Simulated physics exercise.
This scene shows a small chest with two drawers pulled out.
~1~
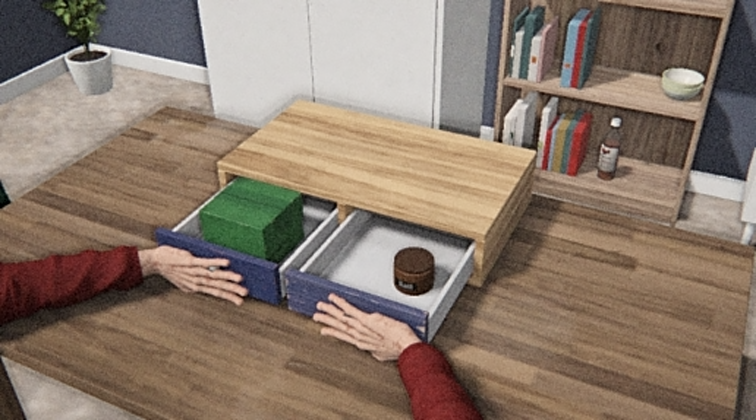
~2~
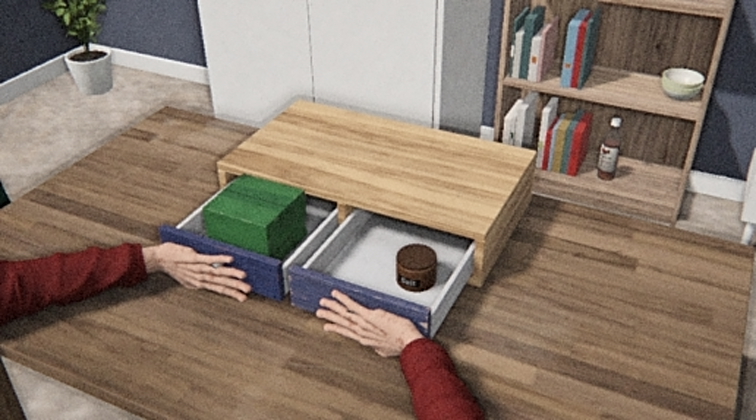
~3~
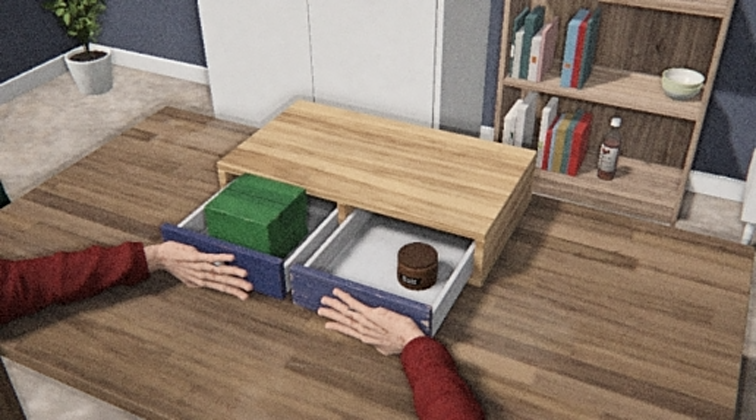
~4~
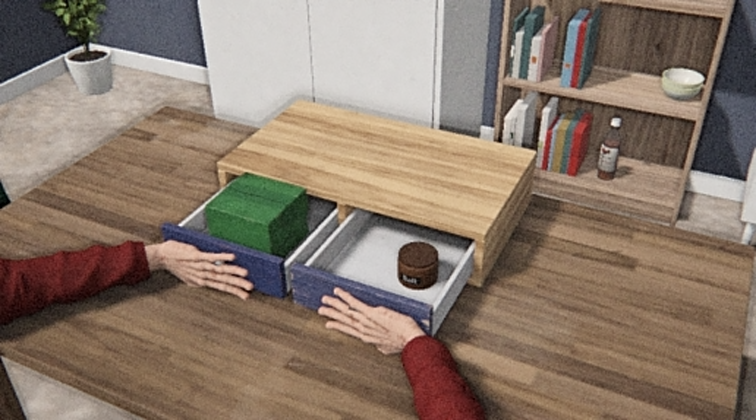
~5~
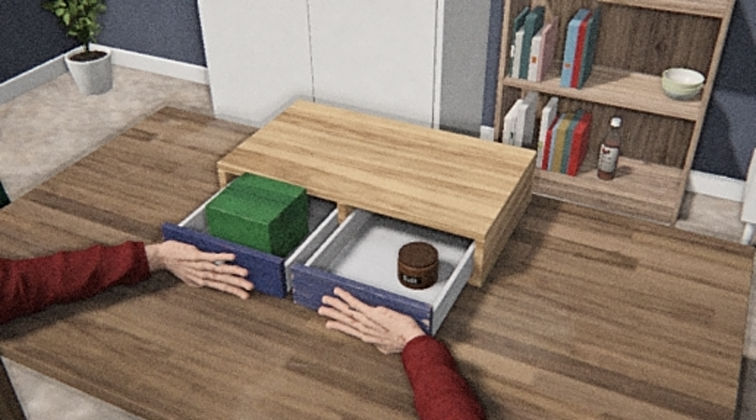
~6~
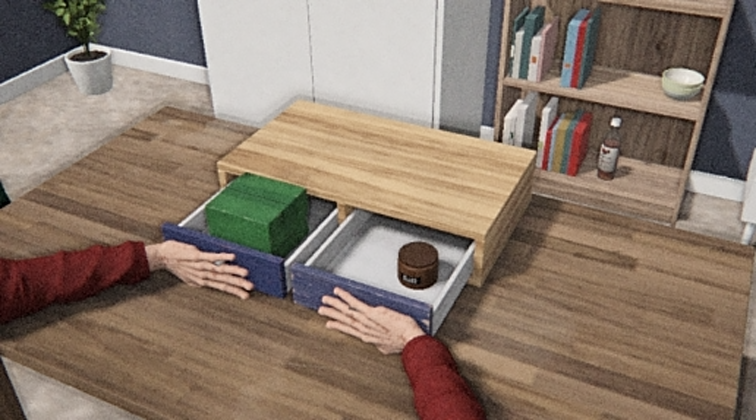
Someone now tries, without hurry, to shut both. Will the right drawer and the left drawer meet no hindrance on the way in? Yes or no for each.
Right drawer: Yes; left drawer: No.
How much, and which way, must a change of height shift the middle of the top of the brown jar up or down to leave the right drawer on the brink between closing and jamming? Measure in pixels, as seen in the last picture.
An upward move of around 8 pixels.
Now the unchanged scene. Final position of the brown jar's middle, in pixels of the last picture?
Looks like it settles somewhere around (459, 207).
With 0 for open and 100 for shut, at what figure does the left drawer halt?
About 25 per cent of the way in.
Then, 0.40 s after the last picture, right drawer starting in; left drawer starting in.
At rest, the right drawer closes; the left drawer jams.
